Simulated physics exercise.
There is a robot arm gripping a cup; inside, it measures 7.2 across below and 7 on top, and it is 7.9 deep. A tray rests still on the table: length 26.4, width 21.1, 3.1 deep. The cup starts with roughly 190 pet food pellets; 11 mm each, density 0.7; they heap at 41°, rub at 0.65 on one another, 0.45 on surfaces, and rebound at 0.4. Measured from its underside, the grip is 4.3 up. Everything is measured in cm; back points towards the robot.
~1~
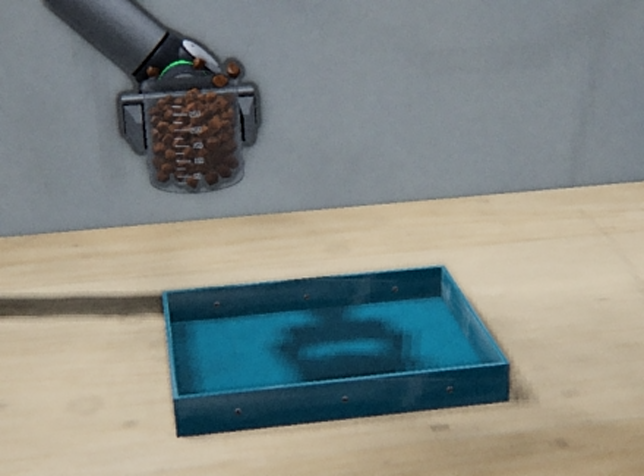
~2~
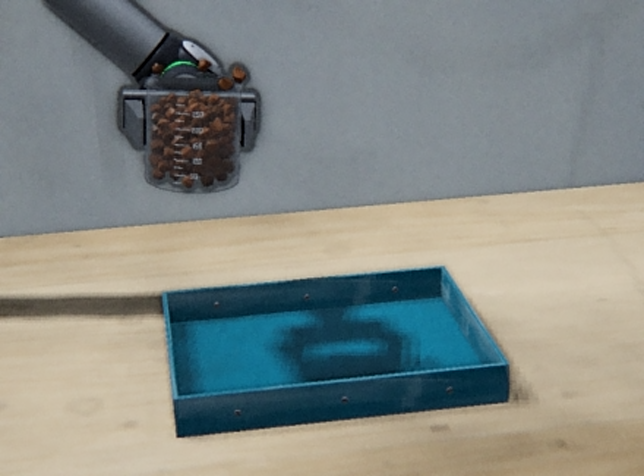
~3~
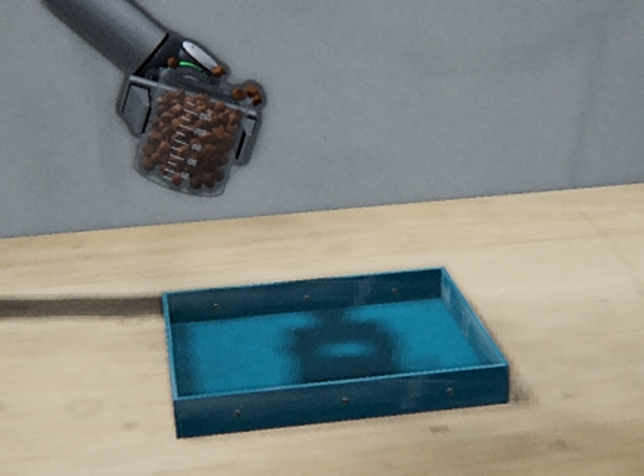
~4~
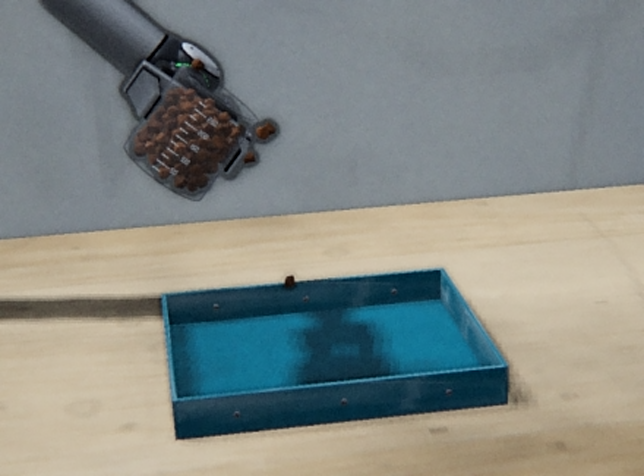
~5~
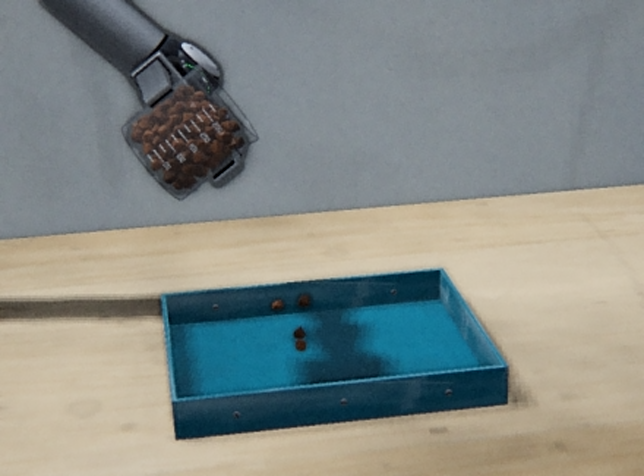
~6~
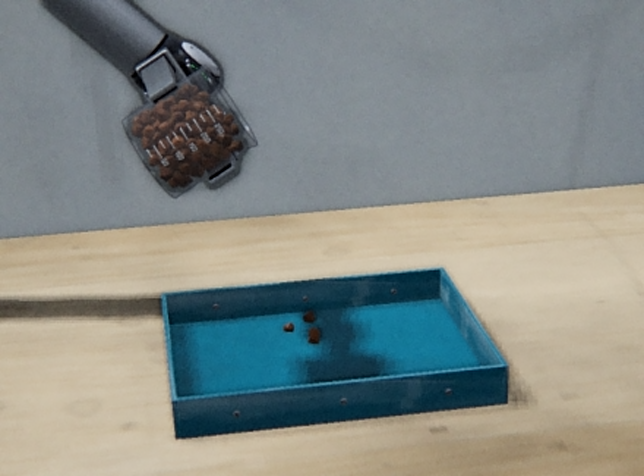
A dark robot arm reaching in from the upper left holds a clear, marked cup heaped with brown pellets and gradually tips it, while the camera stays still. Seen from slightly above, a pale wooden table stands before a plain grey wall, with an open blue tray at its centre. As the cup leans further over, a few pellets drop into the tray and shift slightly, while most remain in the cup.
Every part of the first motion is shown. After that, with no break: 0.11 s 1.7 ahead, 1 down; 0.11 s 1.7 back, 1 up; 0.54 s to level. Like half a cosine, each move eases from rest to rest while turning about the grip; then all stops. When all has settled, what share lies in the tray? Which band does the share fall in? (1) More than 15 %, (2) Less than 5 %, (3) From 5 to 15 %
Less than 5 %.
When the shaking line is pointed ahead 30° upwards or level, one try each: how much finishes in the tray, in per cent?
Estimates, in order: 0 % then 5 %.
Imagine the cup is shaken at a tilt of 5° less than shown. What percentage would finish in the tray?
Near 0 %.
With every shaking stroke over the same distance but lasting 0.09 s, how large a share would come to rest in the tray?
It would come to around 5 %.
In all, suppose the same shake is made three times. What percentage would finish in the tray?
It would come to about 5 %.
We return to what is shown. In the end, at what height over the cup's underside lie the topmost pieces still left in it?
Around 8.0 centimetres above the underside.
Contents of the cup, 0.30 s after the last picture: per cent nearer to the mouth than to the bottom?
Something near 45 per cent is there.
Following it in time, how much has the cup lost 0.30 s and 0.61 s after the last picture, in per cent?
At the first time about 0 per cent, at the second about 0 per cent.
Then, 0.30 s after the last picture, tilted 56° forward, highest piece 24 above the table; 186 in the cup, 4 in the tray.
Then, 0.61 s after the last picture, tilted 11° forward, highest piece 25 above the table; 186 in the cup, 4 in the tray.
Then, 0.96 s after the last picture, level, highest piece 26 above the table; 186 in the cup, 4 in the tray.
Then, 2.01 s after the last picture, level, highest piece 26 above the table; 186 in the cup, 4 in the tray.
Final count, 186 in the cup, 4 in the tray. That is 2 % in the tray.
